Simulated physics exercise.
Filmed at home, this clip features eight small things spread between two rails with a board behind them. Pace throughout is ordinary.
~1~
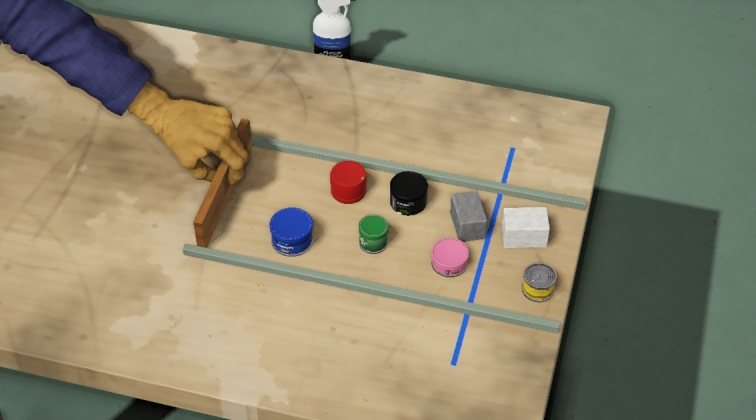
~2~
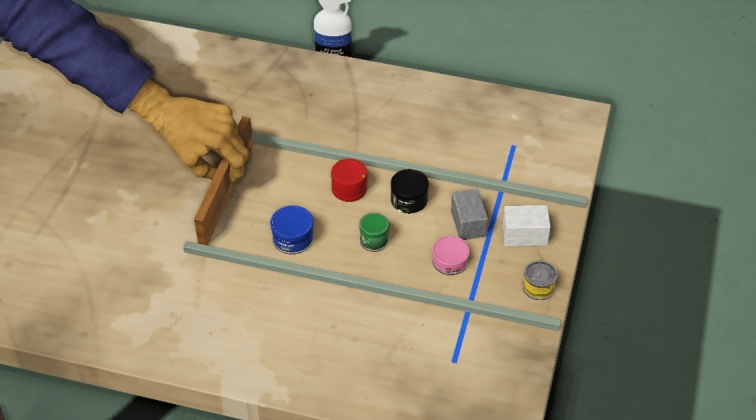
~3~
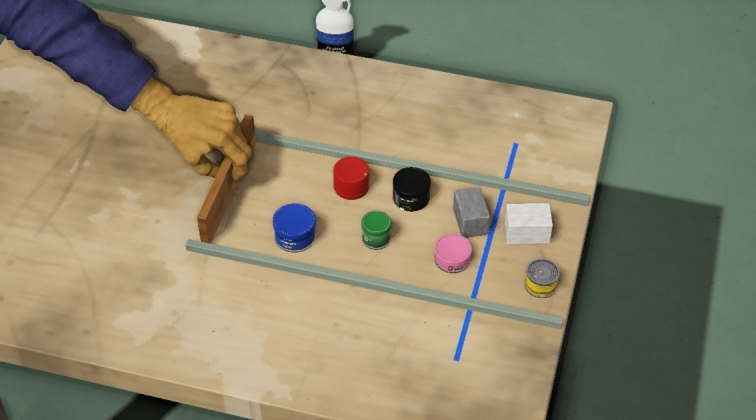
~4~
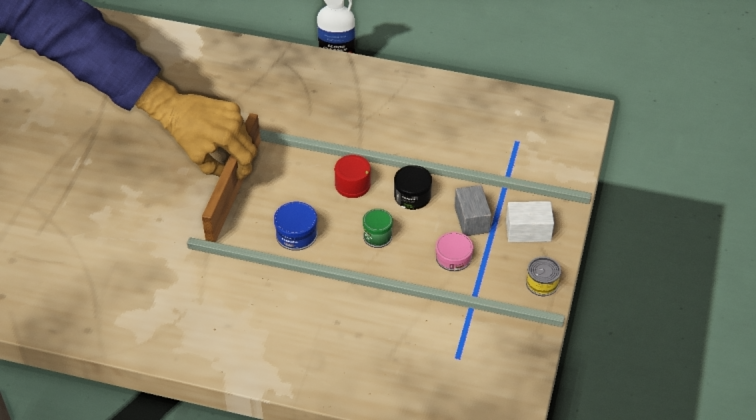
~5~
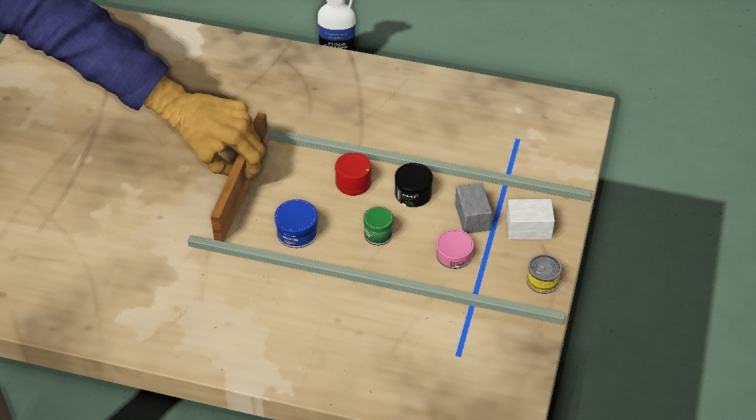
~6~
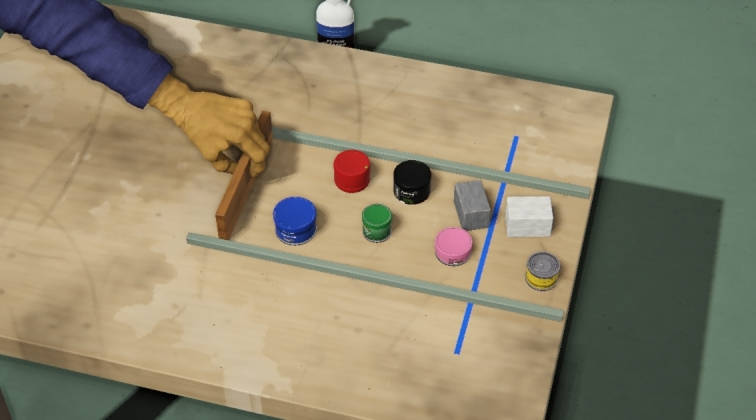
On a wooden tabletop, a gloved hand holds a brown board upright between two rails and slides it slightly to the right, while the pots, tins and blocks spread out beyond it stay in place around a blue line.
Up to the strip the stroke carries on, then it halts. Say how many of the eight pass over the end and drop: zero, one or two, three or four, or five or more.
The pieces that drop number zero in all.
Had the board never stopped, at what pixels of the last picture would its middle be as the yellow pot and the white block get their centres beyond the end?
When the yellow pot crosses, the middle is near (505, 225); when the white block crosses, near (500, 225).
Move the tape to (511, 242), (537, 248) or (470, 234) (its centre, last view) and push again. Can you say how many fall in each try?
In order, 2, 4 and 0.
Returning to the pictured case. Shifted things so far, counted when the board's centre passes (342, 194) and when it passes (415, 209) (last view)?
Moved so far: 3, then 7.
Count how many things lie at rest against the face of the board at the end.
Tally at the end: 3.
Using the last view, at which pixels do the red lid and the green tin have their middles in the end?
Positions - first (514, 207), then (501, 239).
Soon after, none off yet; yellow pot at rest near (543, 271); white block at rest near (529, 217); grey block at rest near (472, 205).
Then, none off yet; yellow pot at rest near (543, 271); white block moved a little near (538, 221); grey block moved about its own width near (498, 210).
At rest, the number that fall off is zero.
